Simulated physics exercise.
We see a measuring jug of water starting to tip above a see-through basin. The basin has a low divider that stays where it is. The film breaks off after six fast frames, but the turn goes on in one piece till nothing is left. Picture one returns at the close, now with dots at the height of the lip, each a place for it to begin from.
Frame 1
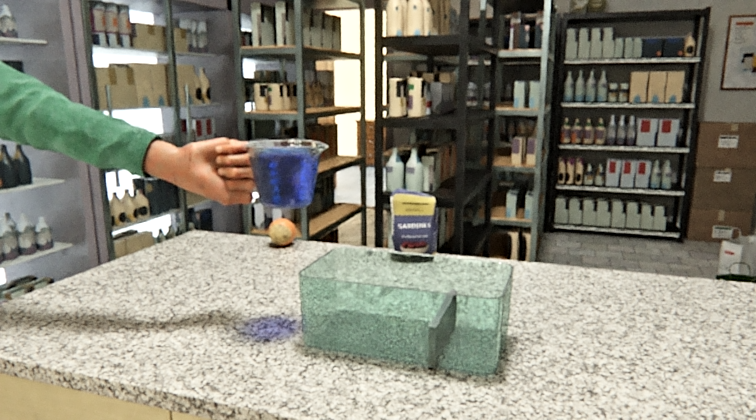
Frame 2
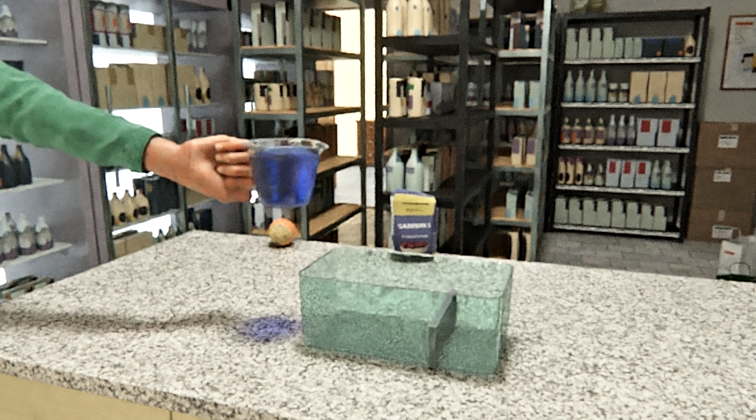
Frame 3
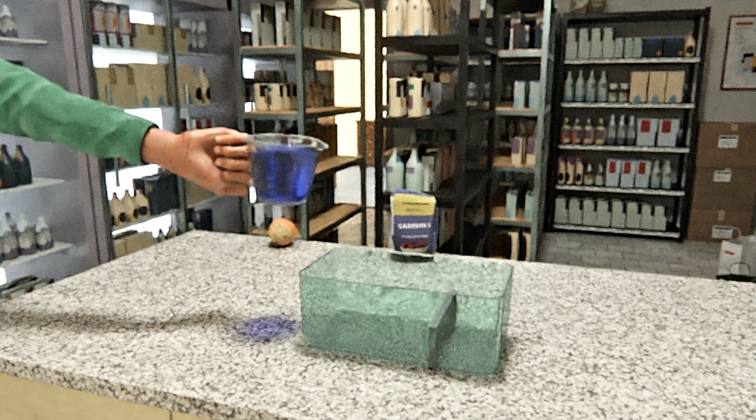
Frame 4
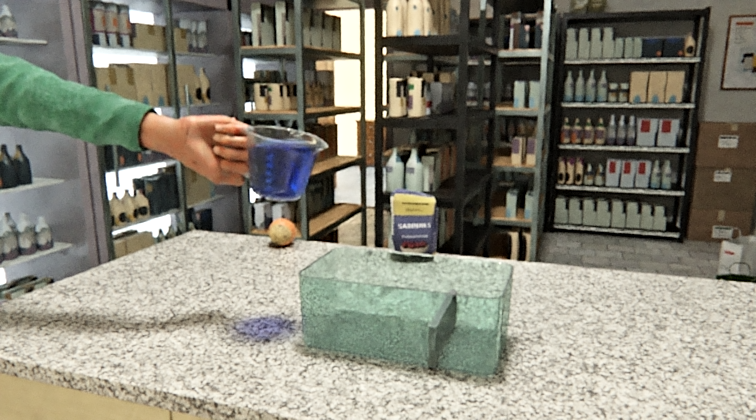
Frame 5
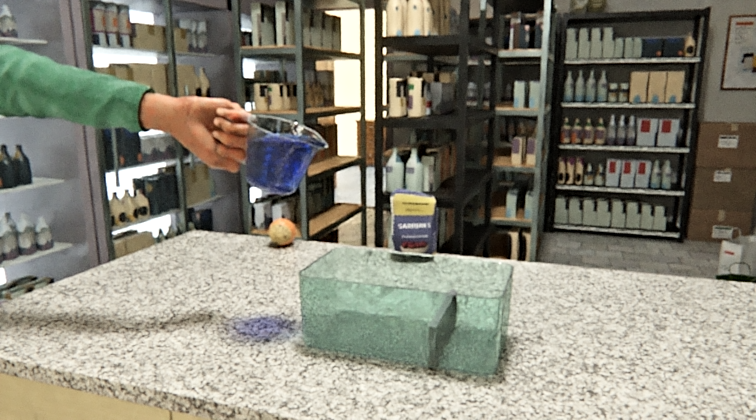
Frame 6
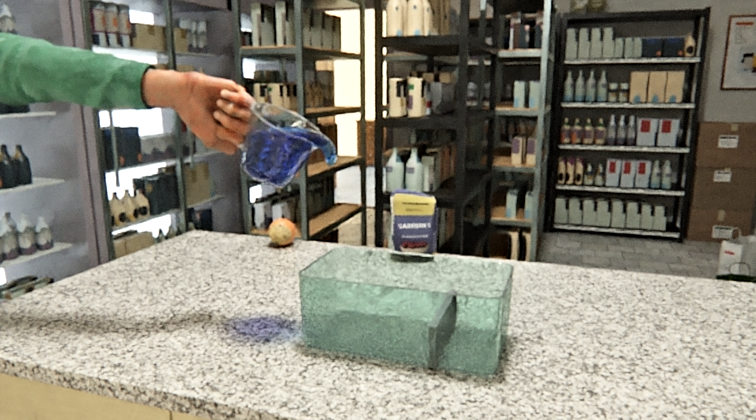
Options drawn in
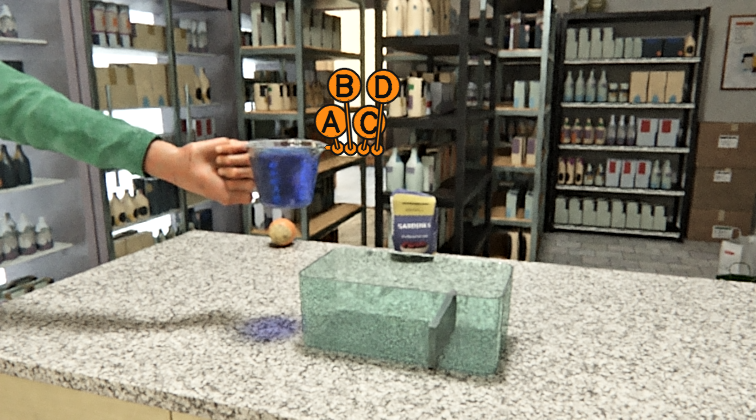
The clip shows a hand in a green sleeve holding a clear measuring jug of blue water above a see-through basin on a speckled counter, gradually tilting it rightward until water comes over the lip.
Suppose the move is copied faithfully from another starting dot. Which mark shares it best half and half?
Best: D.
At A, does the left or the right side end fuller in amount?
The left one.
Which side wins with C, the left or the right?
The left side.
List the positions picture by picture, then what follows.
Upright, lip at (326, 147); basin from (304, 343) to (498, 374); top of the wall at (444, 306); nothing has left yet, in the first picture.
Upright, lip at (326, 147); nothing has left yet, in the second picture.
Tipped about 5°, lip at (326, 147); nothing has left yet, in the third picture.
Tipped about 11°, lip at (326, 147); nothing has left yet, in the fourth picture.
Tipped about 19°, lip at (326, 147); nothing has left yet, in the fifth picture.
Tipped about 29°, lip at (325, 147); water is over the lip, down to (331, 163), in the sixth picture.
In orange, A at (337, 148); B at (350, 148); C at (363, 149); D at (376, 149).
With A, about 93 % ends left of the wall and 4 % right of it; 4 % is lost outside.
With B, about 91 % ends left of the wall and 4 % right of it; 5 % is lost outside.
With C, about 95 % ends left of the wall and 3 % right of it.
With D, about 56 % ends left of the wall and 41 % right of it; 3 % is lost outside.
